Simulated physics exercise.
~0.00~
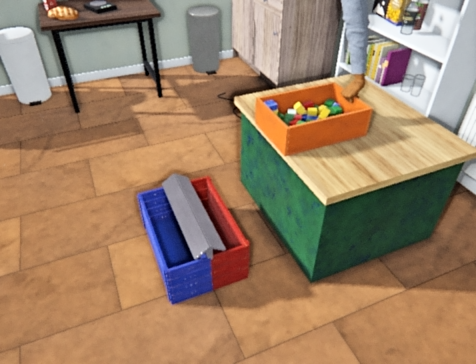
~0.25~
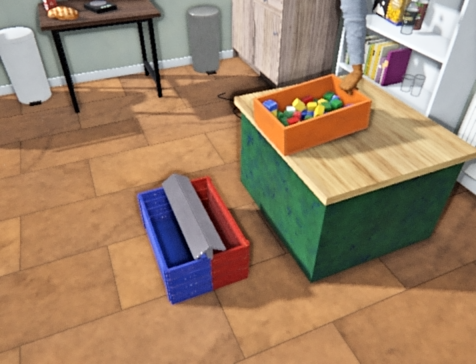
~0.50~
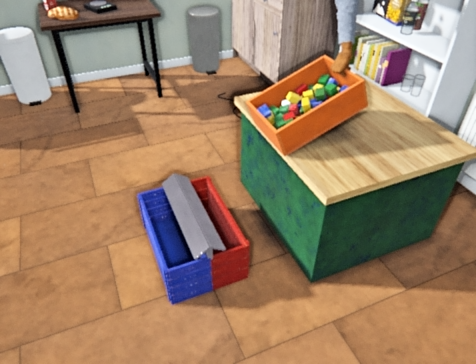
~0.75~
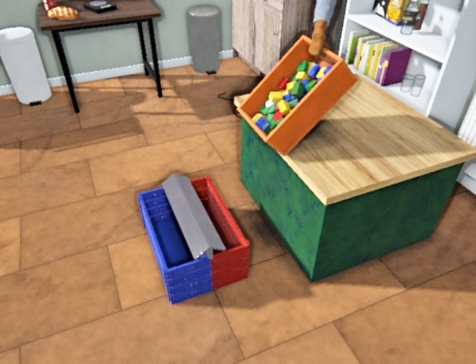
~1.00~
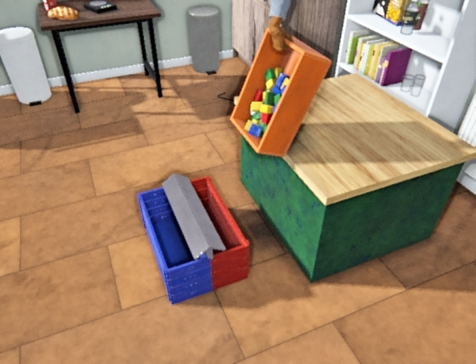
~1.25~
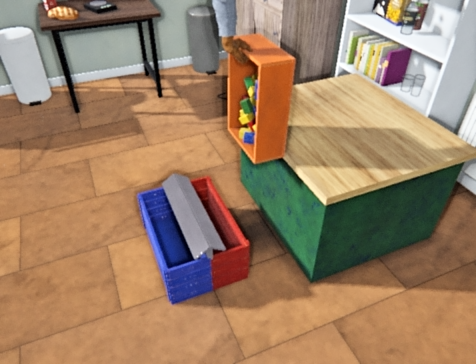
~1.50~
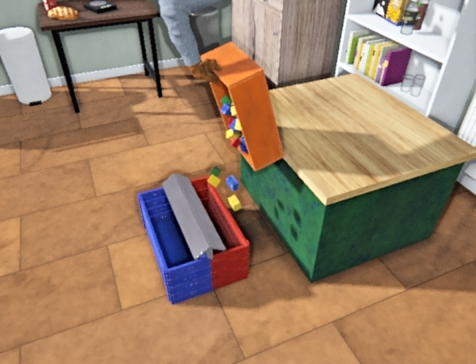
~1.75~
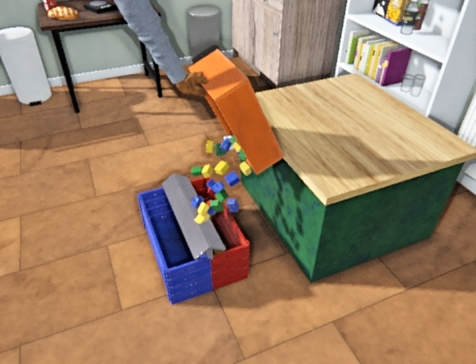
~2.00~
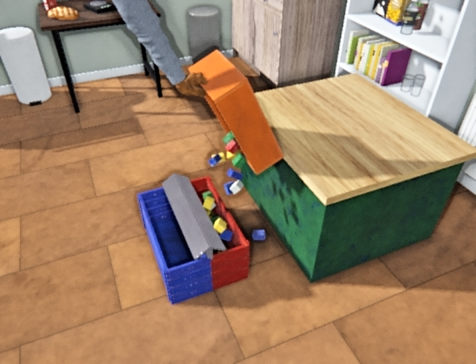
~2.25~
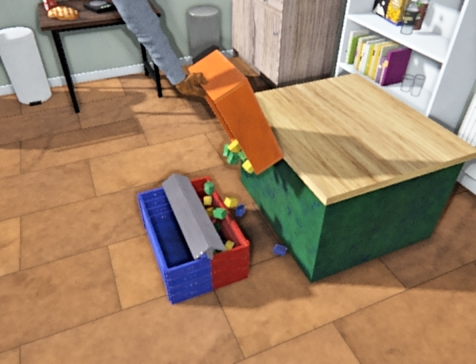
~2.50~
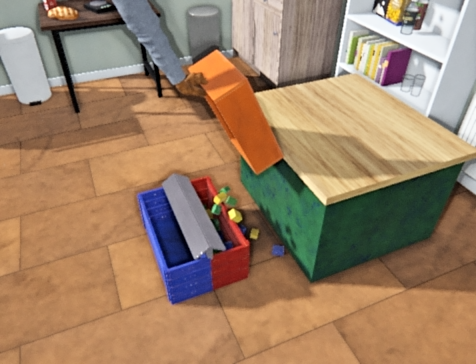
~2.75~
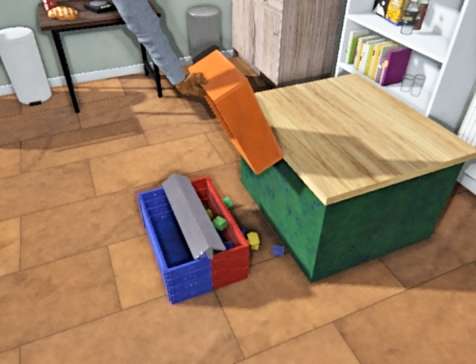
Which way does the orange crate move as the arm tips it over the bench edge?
The orange crate moves to the left as the viewer sees it.
